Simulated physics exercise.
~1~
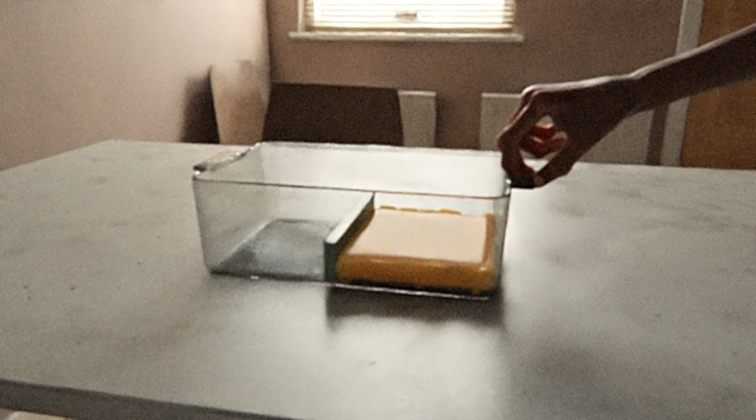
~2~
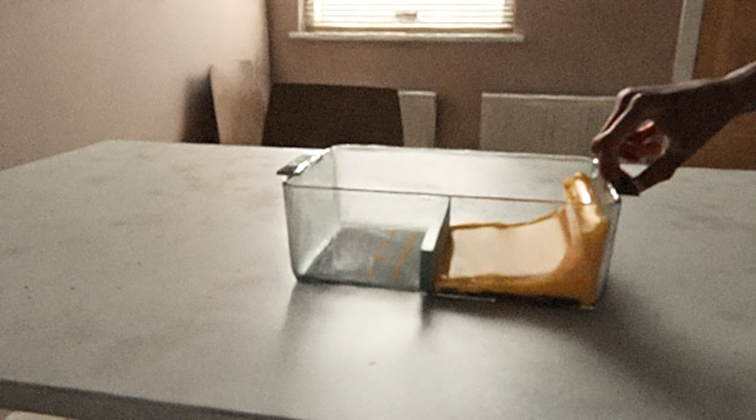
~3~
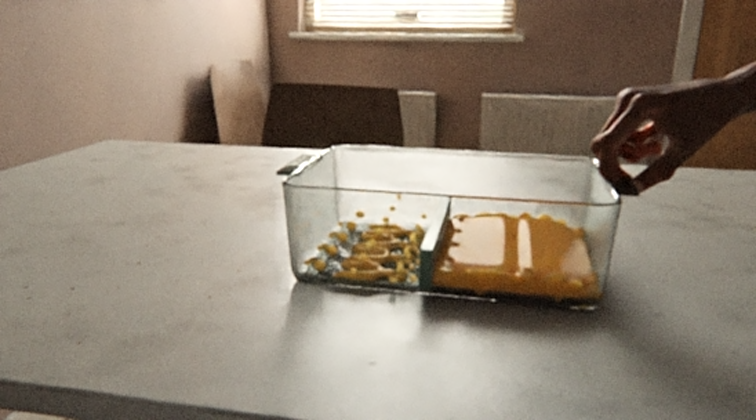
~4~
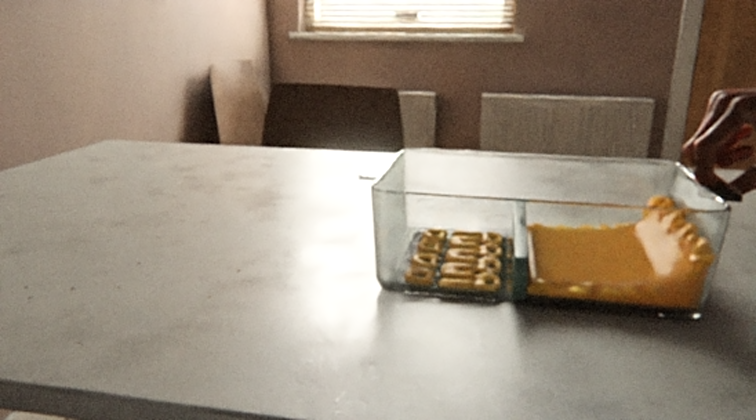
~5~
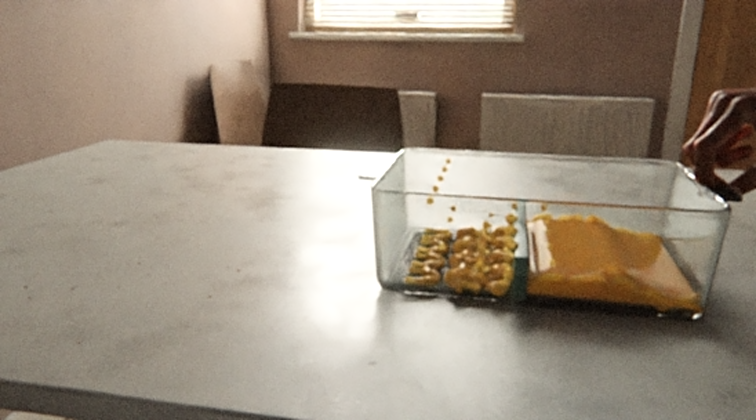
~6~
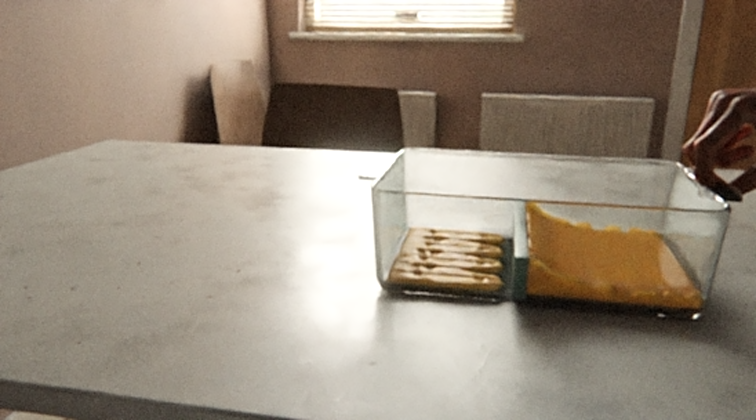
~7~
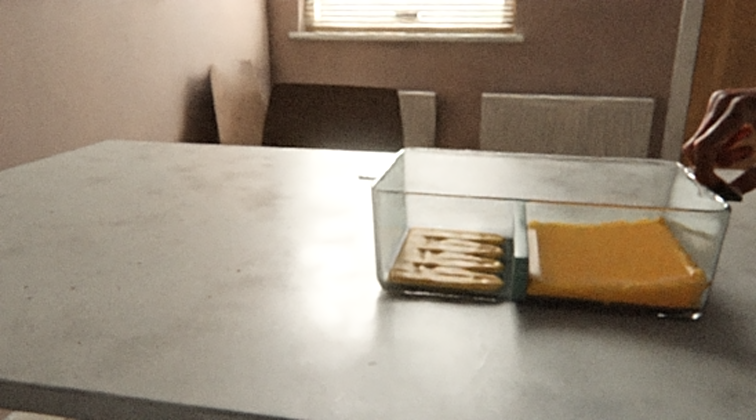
At the start, a clear, open food box sits on a grey table, with orange juice filling the right side of its low divider while a hand holds its right end. The hand pulls the box right, and the juice piles up against the right wall. As the box pauses, juice drops into the left side. The hand then pulls it right again, and the juice climbs the right wall once more. With the box stopped, the juice swings back and droplets fly up. It ends with most of the juice settling on the right and a thin, streaky layer on the left.
